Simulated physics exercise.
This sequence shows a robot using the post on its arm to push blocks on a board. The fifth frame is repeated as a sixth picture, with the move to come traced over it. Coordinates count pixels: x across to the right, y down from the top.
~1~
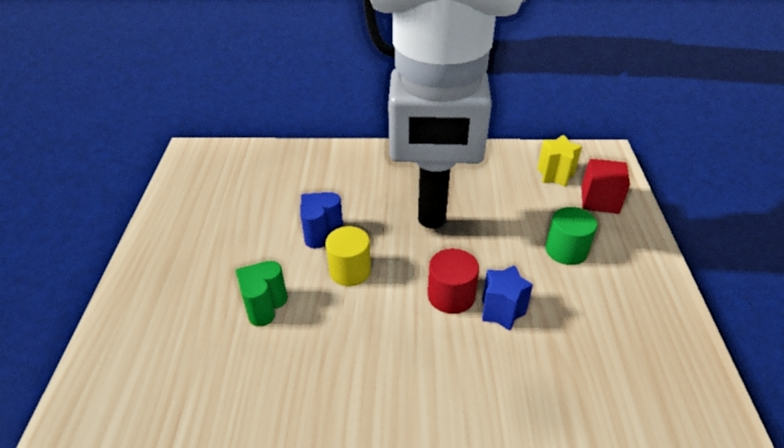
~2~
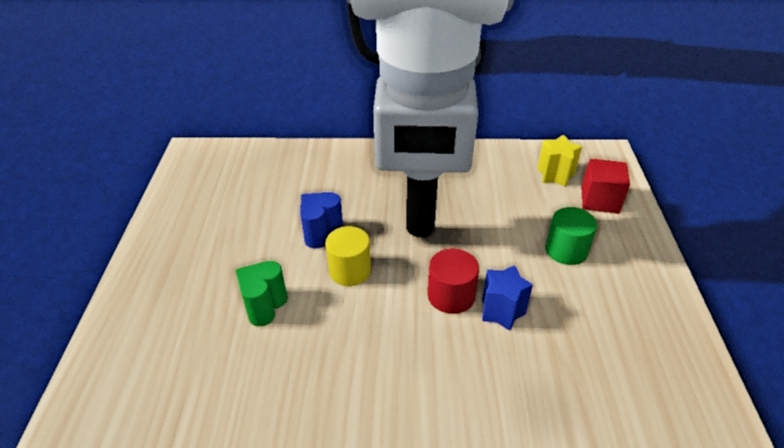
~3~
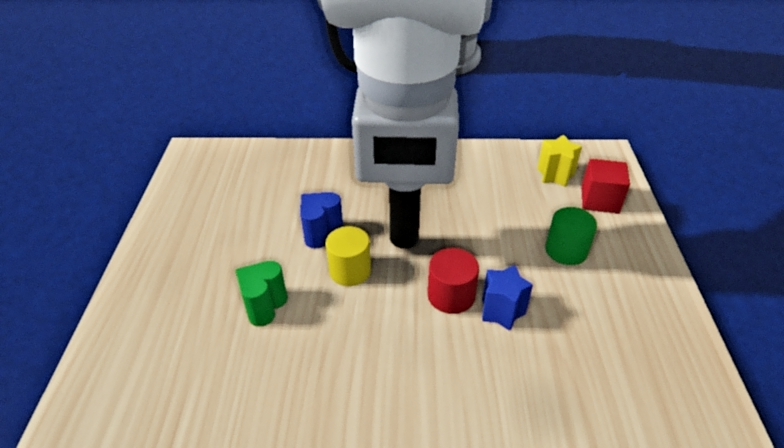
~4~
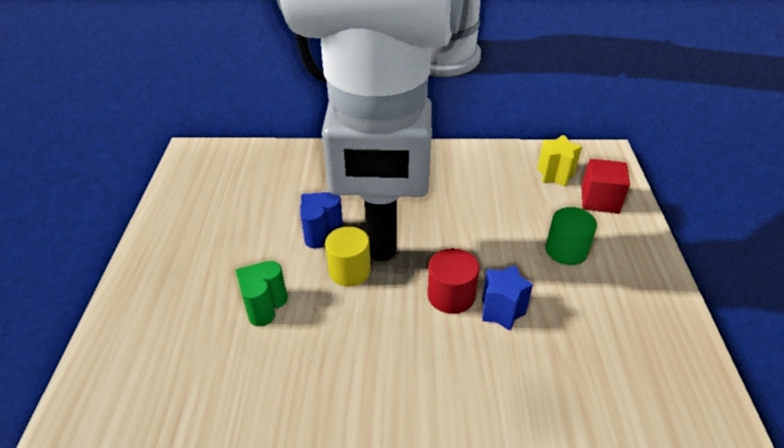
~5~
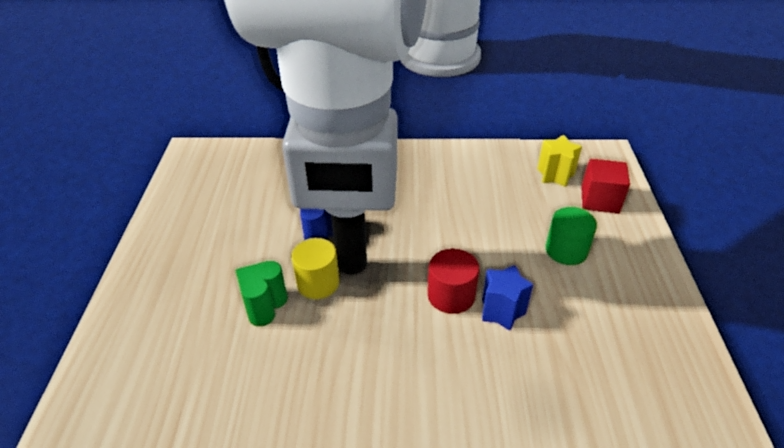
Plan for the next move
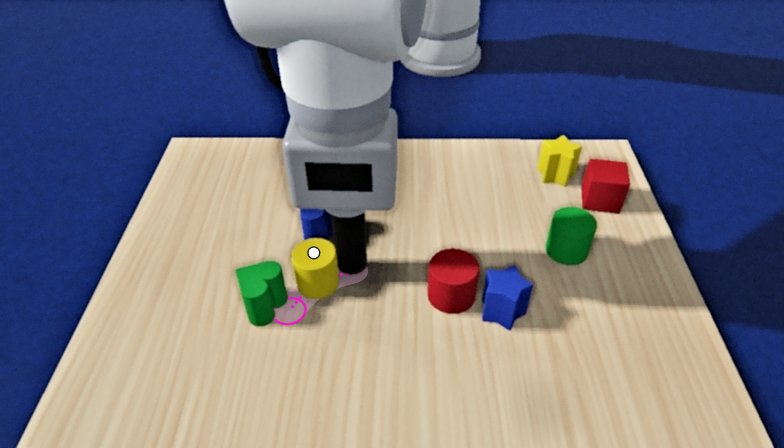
The footage shows a robot arm moving its black post left and toward the viewer across a board of colored blocks, then pushing the yellow cylinder left toward the green heart block while partly hiding the blue heart block.
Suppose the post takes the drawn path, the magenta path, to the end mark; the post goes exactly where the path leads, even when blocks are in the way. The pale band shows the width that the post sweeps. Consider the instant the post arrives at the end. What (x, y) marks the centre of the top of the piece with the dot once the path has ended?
When the path ends, it will be at (249, 269).
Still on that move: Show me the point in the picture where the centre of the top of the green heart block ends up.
The middle of its upper face will lie at (213, 288).
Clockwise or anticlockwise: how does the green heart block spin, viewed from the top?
It spins anti-clockwise.
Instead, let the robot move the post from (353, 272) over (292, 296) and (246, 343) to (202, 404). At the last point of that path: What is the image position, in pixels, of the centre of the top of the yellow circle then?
It is at (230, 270).
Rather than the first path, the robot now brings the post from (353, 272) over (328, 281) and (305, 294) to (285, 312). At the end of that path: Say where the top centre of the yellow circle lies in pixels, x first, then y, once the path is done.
That would be at about pixel (247, 266).
Drawn move, from (353, 272) through (328, 279) and (306, 293) to (289, 311); the dot is on the yellow circle.
The first path, step by step. Halfway along, post (315, 278); green heart block (232, 285), turned 35° anticlockwise; yellow circle (272, 262).
At the end, post (287, 303); green heart block (213, 288), turned 65° anticlockwise; yellow circle (249, 269); blue heart block still.
